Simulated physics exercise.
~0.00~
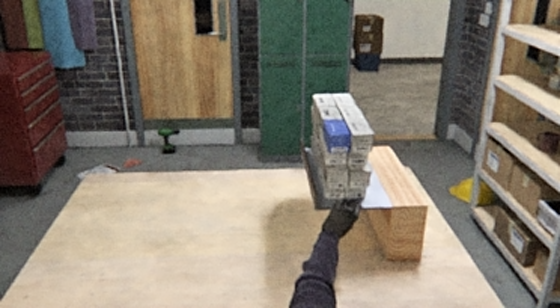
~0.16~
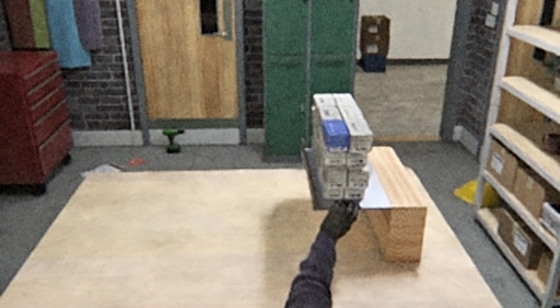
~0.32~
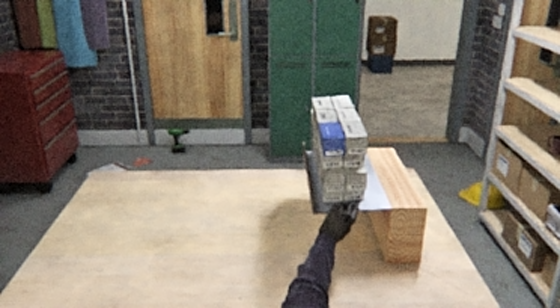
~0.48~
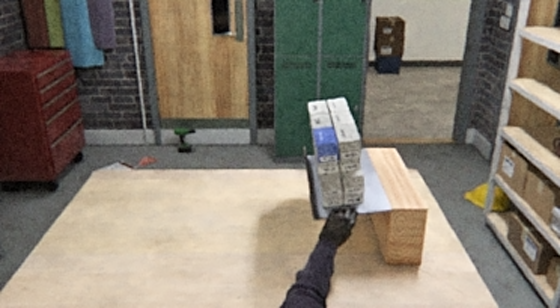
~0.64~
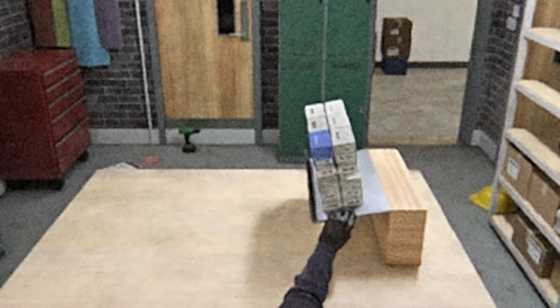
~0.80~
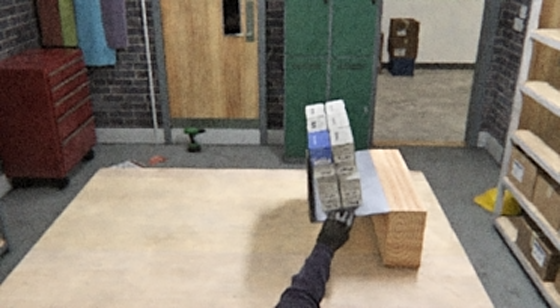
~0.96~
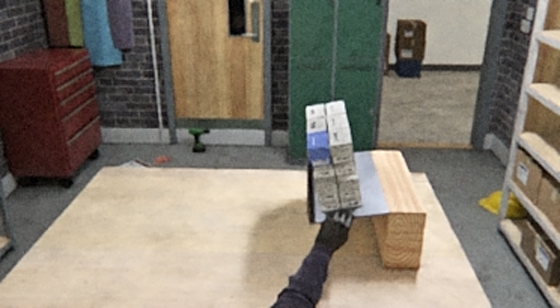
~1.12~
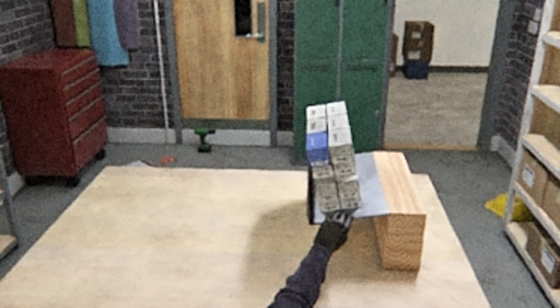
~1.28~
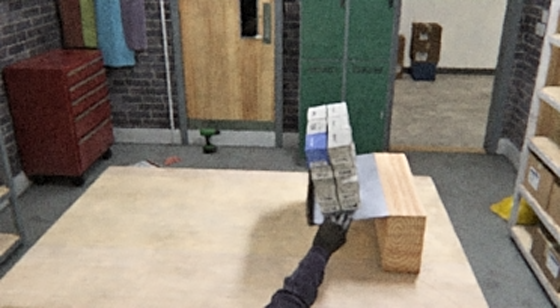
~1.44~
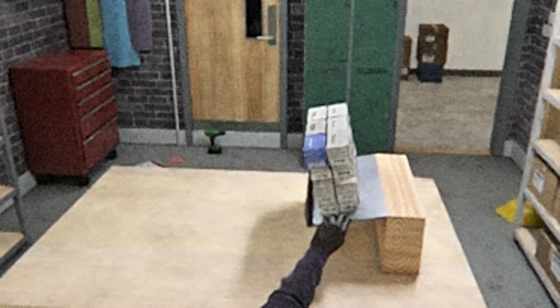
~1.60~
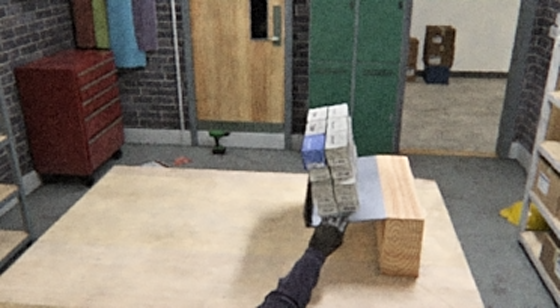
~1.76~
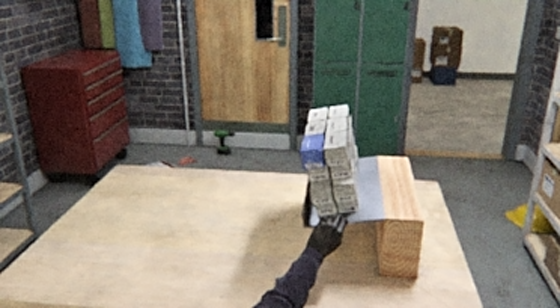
We see a gloved hand at a tilting tray beside a wooden block on a table, holding a stack of pale packets with one blue one. The tray dips slightly and stops, the packets lean and shift a little as the view drifts, and the stack stays on.
